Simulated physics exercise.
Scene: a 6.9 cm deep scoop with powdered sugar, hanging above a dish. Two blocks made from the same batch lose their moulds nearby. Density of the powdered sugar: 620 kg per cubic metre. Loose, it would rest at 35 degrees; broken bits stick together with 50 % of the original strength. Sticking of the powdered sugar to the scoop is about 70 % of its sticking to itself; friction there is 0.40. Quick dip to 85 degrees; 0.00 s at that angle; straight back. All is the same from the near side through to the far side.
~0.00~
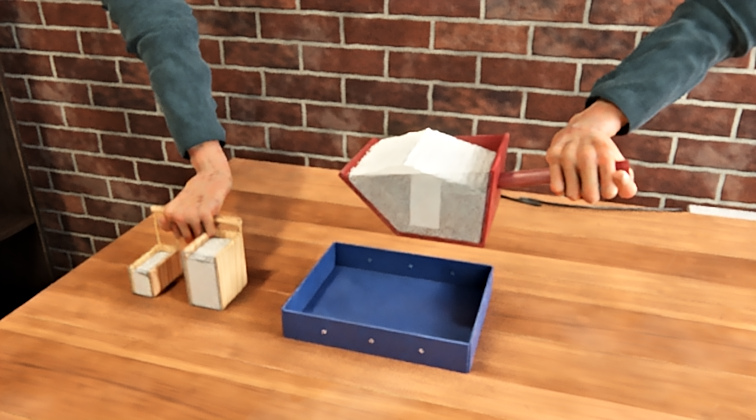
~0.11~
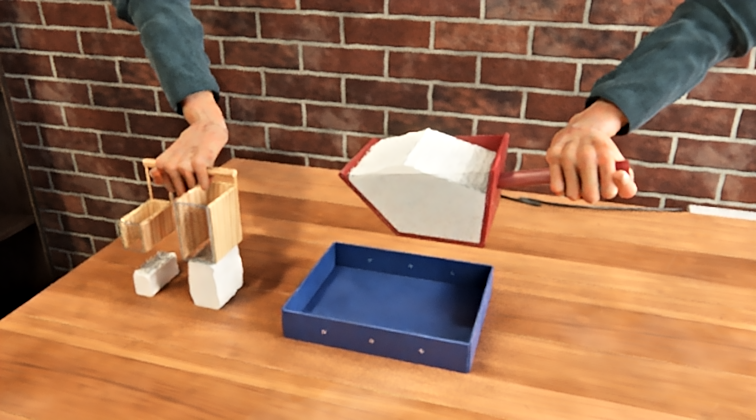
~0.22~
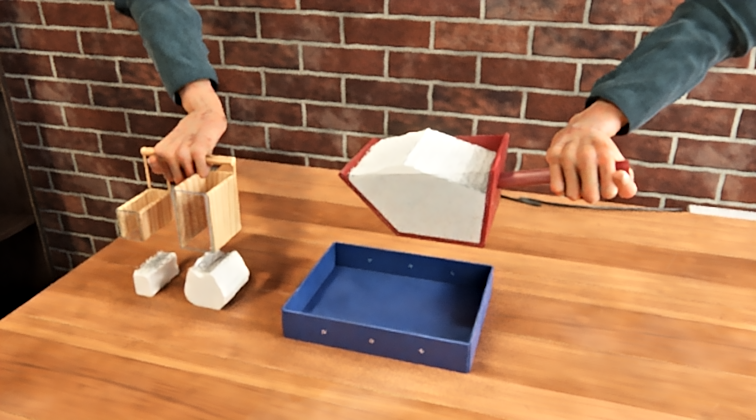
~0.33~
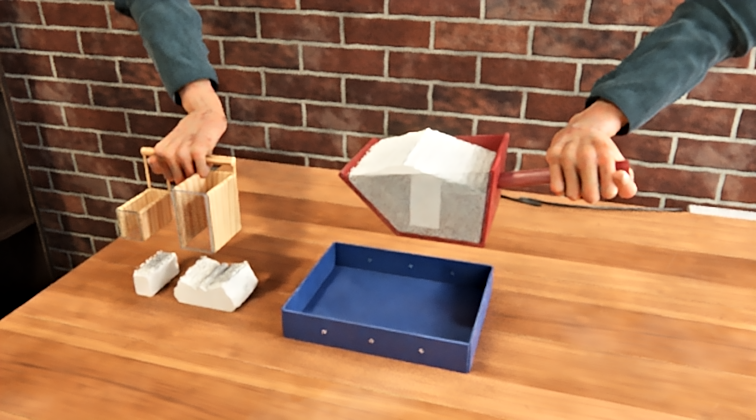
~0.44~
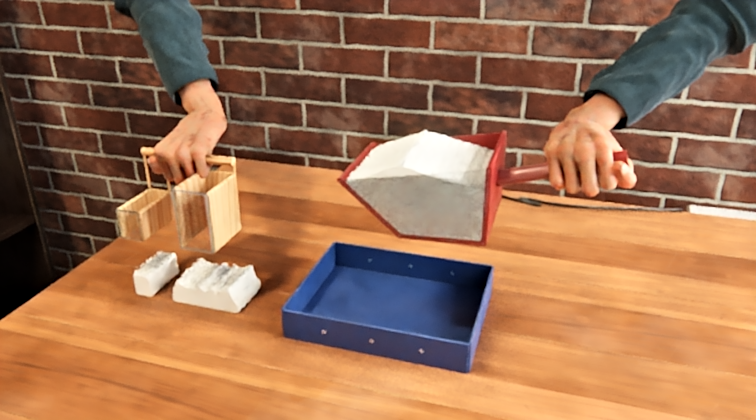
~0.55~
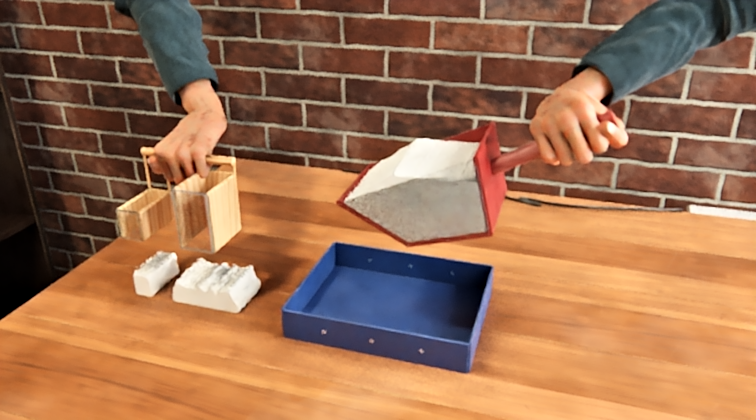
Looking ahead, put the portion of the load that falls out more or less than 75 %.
Greater than 75 %.
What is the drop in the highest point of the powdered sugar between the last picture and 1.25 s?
Around 9.5 cm.
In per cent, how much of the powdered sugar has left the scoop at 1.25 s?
Value: Near 75 %.
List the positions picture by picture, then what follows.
In the first picture, lip at (342, 173), tilt 0 degrees; highest point of the powdered sugar at (401, 165); test blocks 3.7 cm, 7.8 cm high (left to right).
In the second picture, lip at (342, 173), tilt 0 degrees; highest point of the powdered sugar at (401, 165); test blocks 3.7 cm, 7.5 cm high (left to right).
In the third picture, lip at (342, 173), tilt 0 degrees; highest point of the powdered sugar at (401, 165); test blocks 3.7 cm, 6.0 cm high (left to right).
In the fourth picture, lip at (342, 173), tilt 0 degrees; highest point of the powdered sugar at (401, 165); test blocks 3.7 cm, 4.1 cm high (left to right).
In the fifth picture, lip at (341, 178), tilt 3 degrees; highest point of the powdered sugar at (404, 167); test blocks 3.7 cm, 3.6 cm high (left to right).
In the sixth picture, lip at (340, 201), tilt 17 degrees; highest point of the powdered sugar at (471, 182); test blocks 3.7 cm, 3.6 cm high (left to right).
By 0.87 s, the scoop is at 66 degrees and 0 % has left it.
By 1.25 s, the scoop is at 71 degrees and 76 % has left it.
By 1.63 s, the scoop is at 13 degrees and 87 % has left it.
By 2.00 s, the scoop is at 0 degrees and 87 % has left it.
By 2.12 s, at the end, the scoop is at 0 degrees and 87 % has left it.
